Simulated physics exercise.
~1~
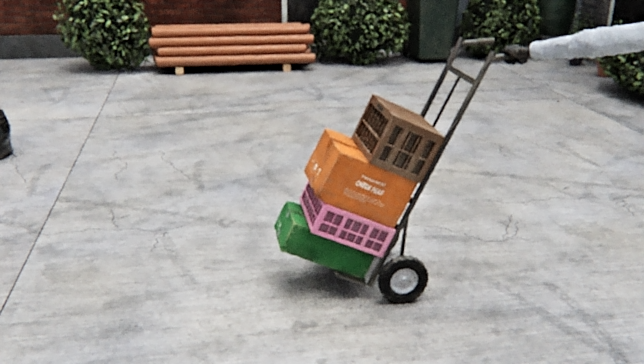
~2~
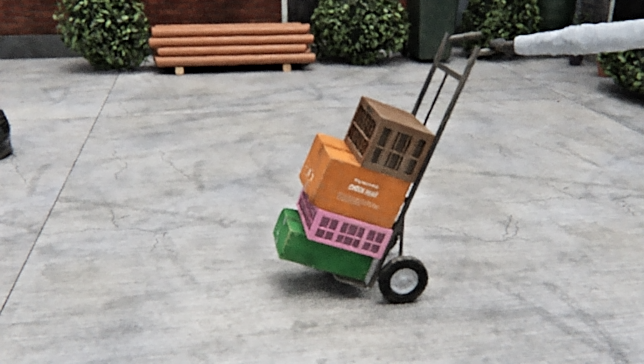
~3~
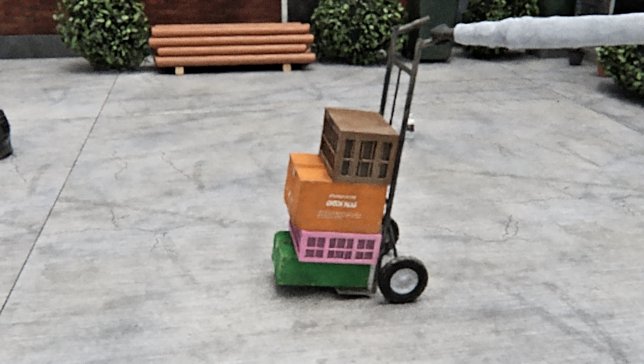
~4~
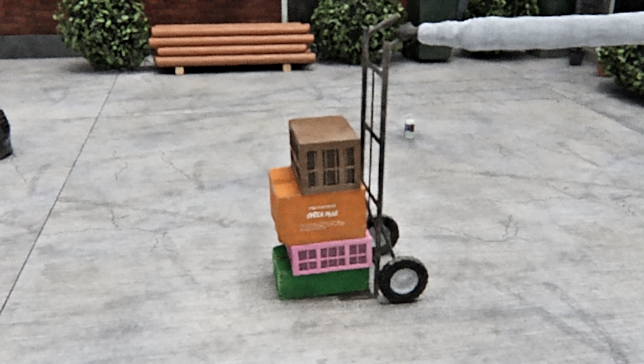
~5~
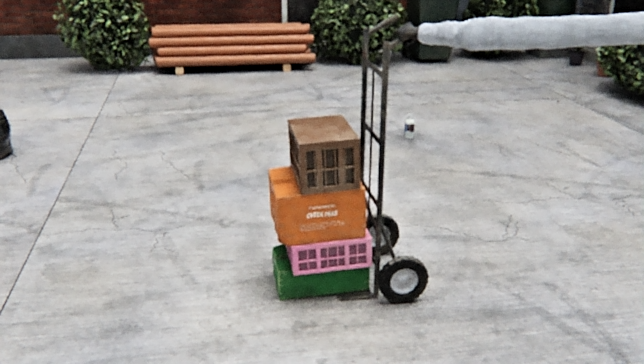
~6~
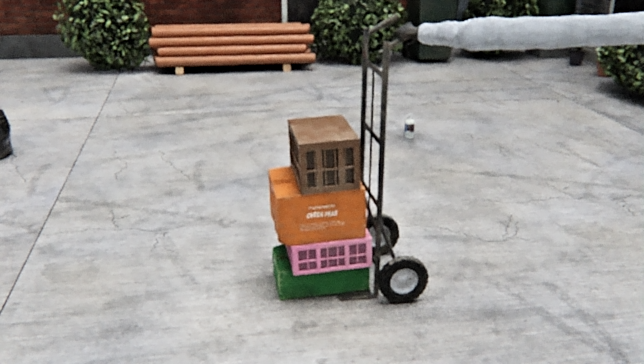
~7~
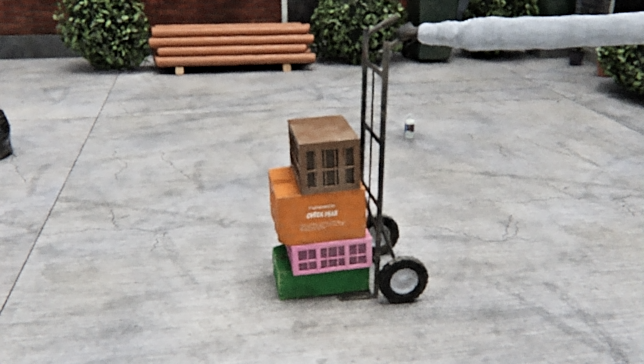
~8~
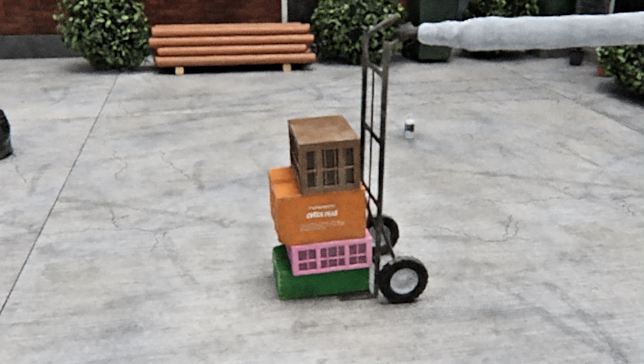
A loaded sack truck leans back on its two wheels in a paved yard, seen from the side by a still camera, with stacked orange-brown logs and round bushes behind. It carries a green box at the bottom, then a pink crate, a larger orange parcel and a brown crate on top. A pale-sleeved arm reaching in from the right holds the handle and swings it leftward, tipping the truck upright. As the base comes down flat, the upper load shifts slightly left. The uneven stack then stays put, nothing fallen, with the hand still at the handle.
